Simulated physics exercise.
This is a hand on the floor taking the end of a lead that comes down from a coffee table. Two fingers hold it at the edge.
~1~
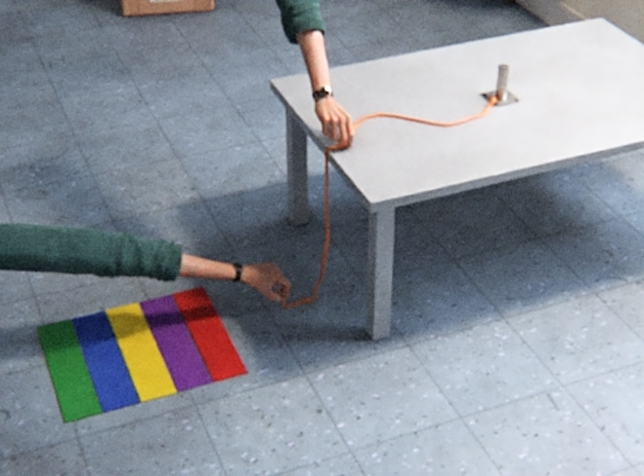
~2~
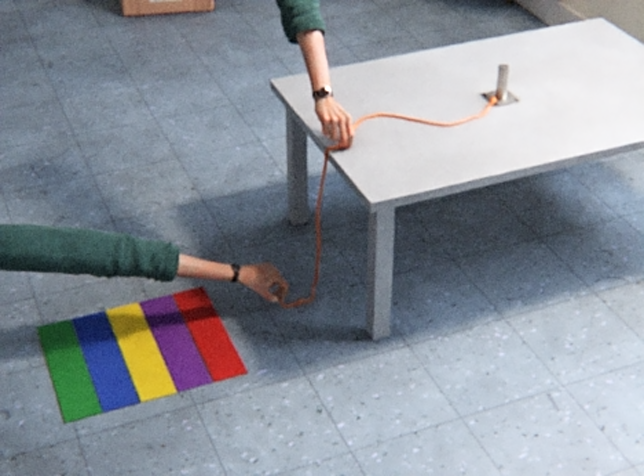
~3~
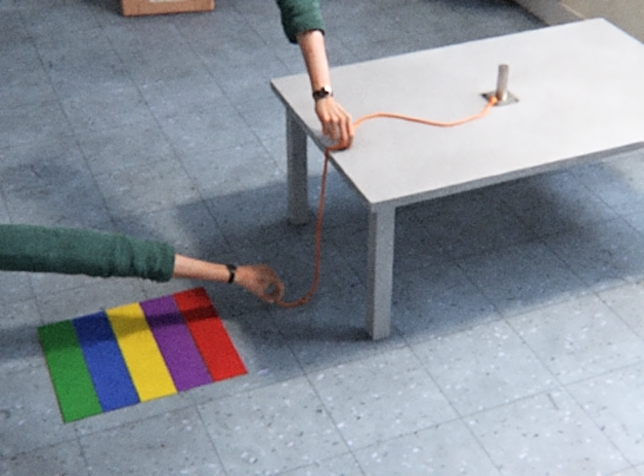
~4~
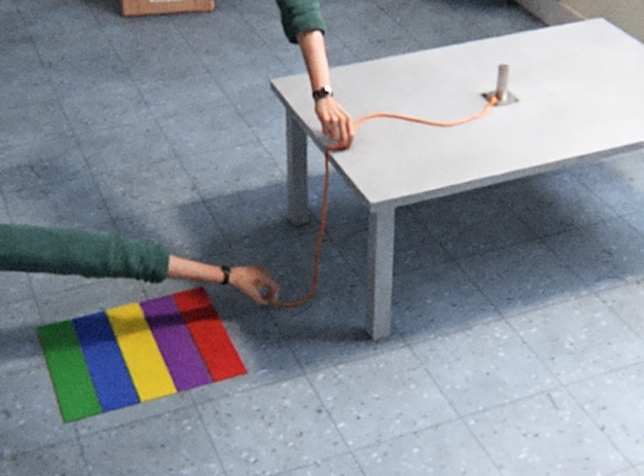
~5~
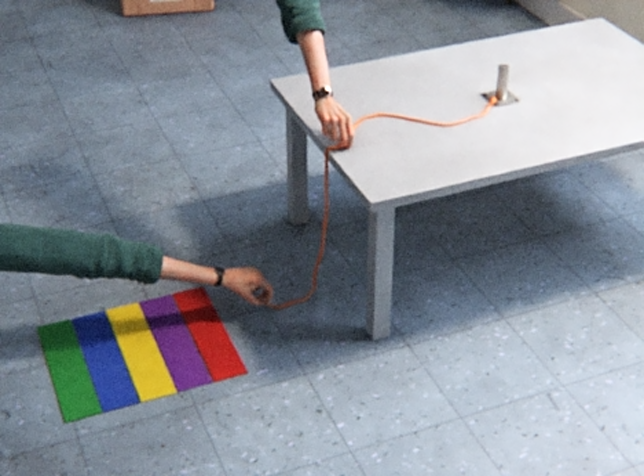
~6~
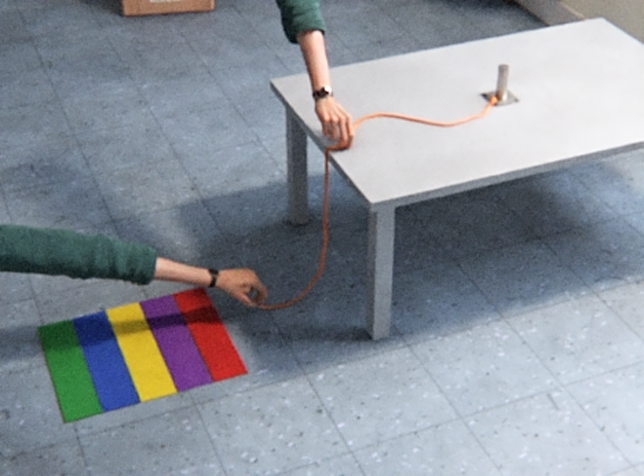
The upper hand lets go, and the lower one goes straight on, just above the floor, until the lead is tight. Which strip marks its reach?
The end stops over the blue strip.
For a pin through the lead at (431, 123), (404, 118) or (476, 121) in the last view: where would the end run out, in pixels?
The places are (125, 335), (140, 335) and (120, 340).
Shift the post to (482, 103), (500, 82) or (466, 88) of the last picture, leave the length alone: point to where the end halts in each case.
About (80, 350), (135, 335) and (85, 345).
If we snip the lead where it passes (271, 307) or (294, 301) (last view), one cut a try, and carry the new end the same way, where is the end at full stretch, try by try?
Try by try, around (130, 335) and (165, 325).
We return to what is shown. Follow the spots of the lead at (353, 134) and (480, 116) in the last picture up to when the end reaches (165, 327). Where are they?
About (321, 156), and the other about (456, 107).
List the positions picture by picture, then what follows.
The first picture shows end (281, 297); red (223, 360); purple (188, 370); yellow (152, 379); blue (115, 389); green (78, 399).
The second picture shows end (279, 298); lead through (482, 112) (420, 121) (357, 123) (326, 158) (318, 226) (315, 284).
The third picture shows end (275, 299).
The fourth picture shows end (269, 300); lead through (482, 112) (420, 121) (357, 123) (327, 158) (323, 225) (315, 284).
The fifth picture shows end (263, 302).
The sixth picture shows end (257, 304); lead through (482, 112) (420, 121) (357, 123) (327, 158) (325, 225) (312, 284).
Soon after, end near (165, 327); over purple.
Then, end near (126, 337); over yellow.
At full stretch, end near (104, 343); over blue. It gets as far as the blue strip.
